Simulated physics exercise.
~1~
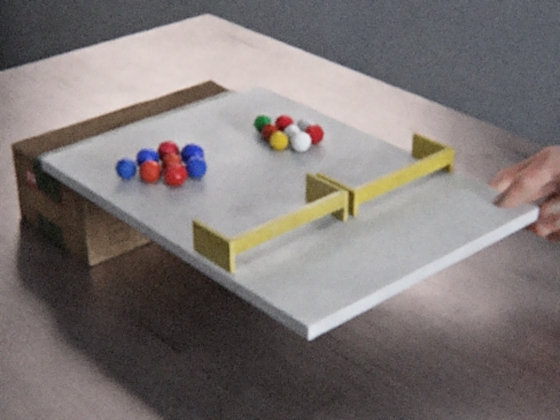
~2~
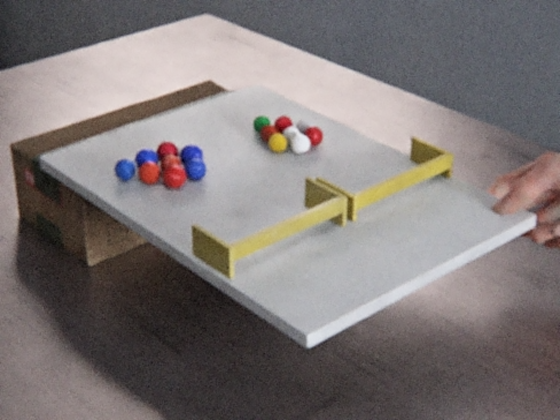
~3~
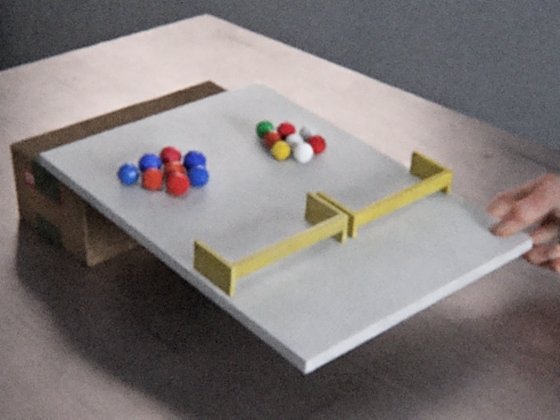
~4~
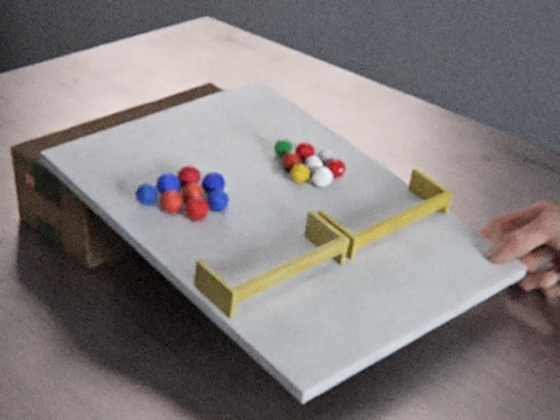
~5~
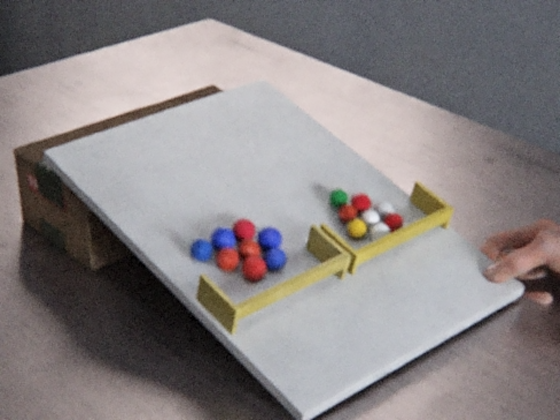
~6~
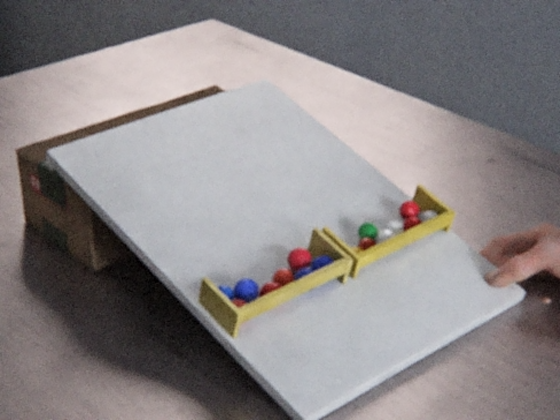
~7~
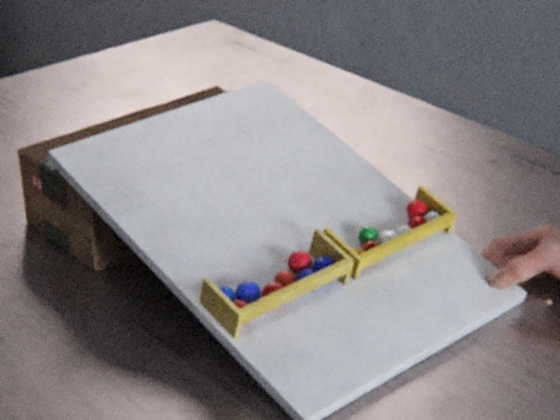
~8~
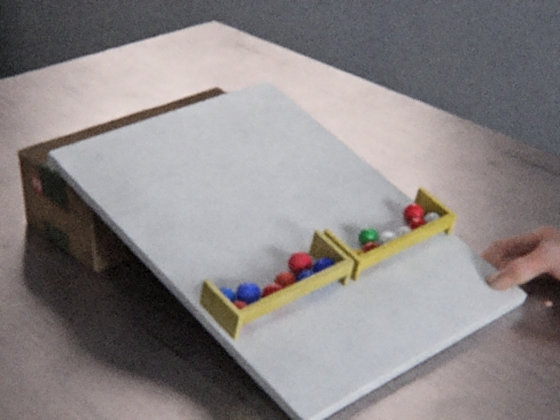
On a pale wooden table against a grey wall, seen from above at an angle by a slightly swaying camera, a light grey board rests on a brown cardboard box at its far left end. A hand holds the near right end. Blue and red balls sit in a cluster on the left, with green, red, yellow and white ones to the right, each group facing a yellow barrier. The hand lowers its end, steepening the board, and both clusters roll down toward the barriers. Both groups are stopped there and stay gathered behind them, the board still tilted.
